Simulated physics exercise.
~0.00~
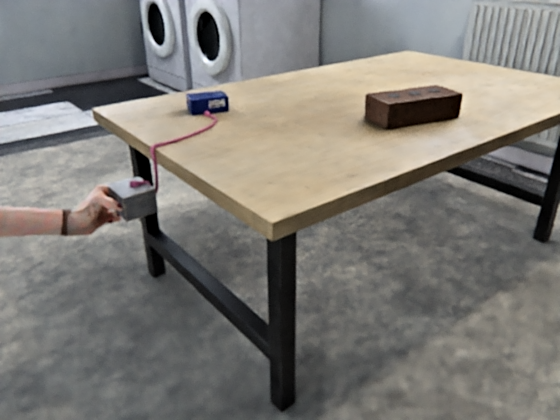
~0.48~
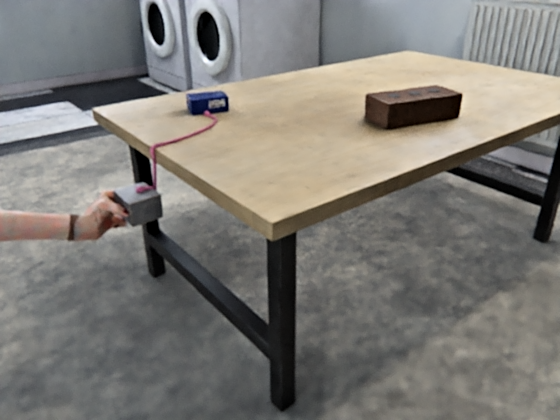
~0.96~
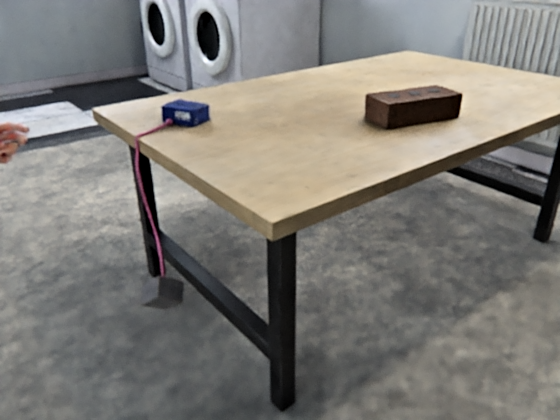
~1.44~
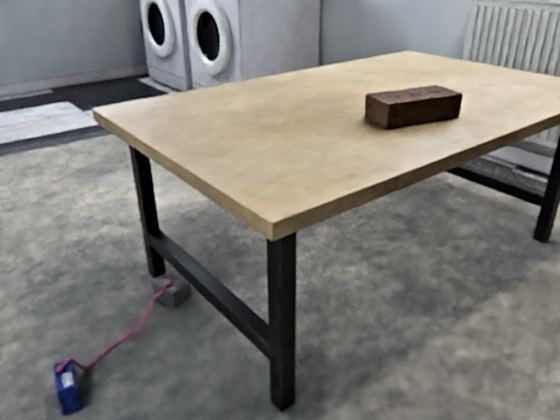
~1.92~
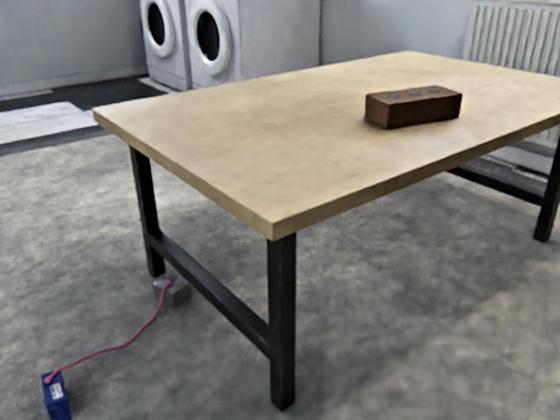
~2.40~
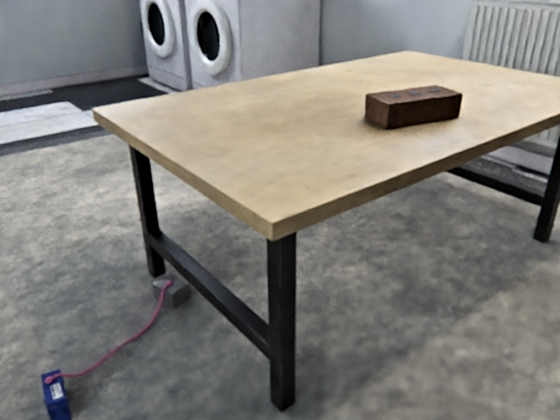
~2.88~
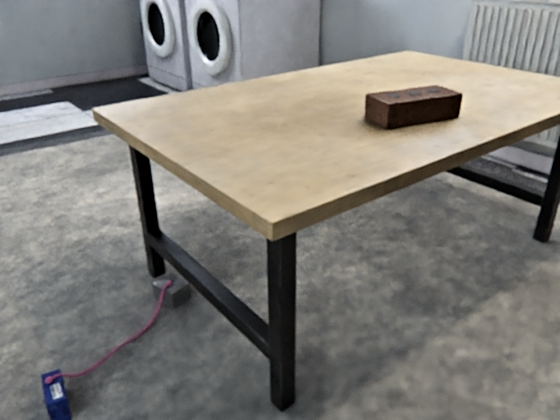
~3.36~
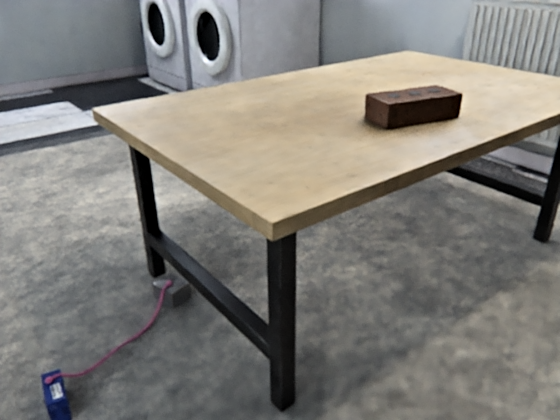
A grey block, released by a hand, drops and drags a blue box off the table onto the floor.
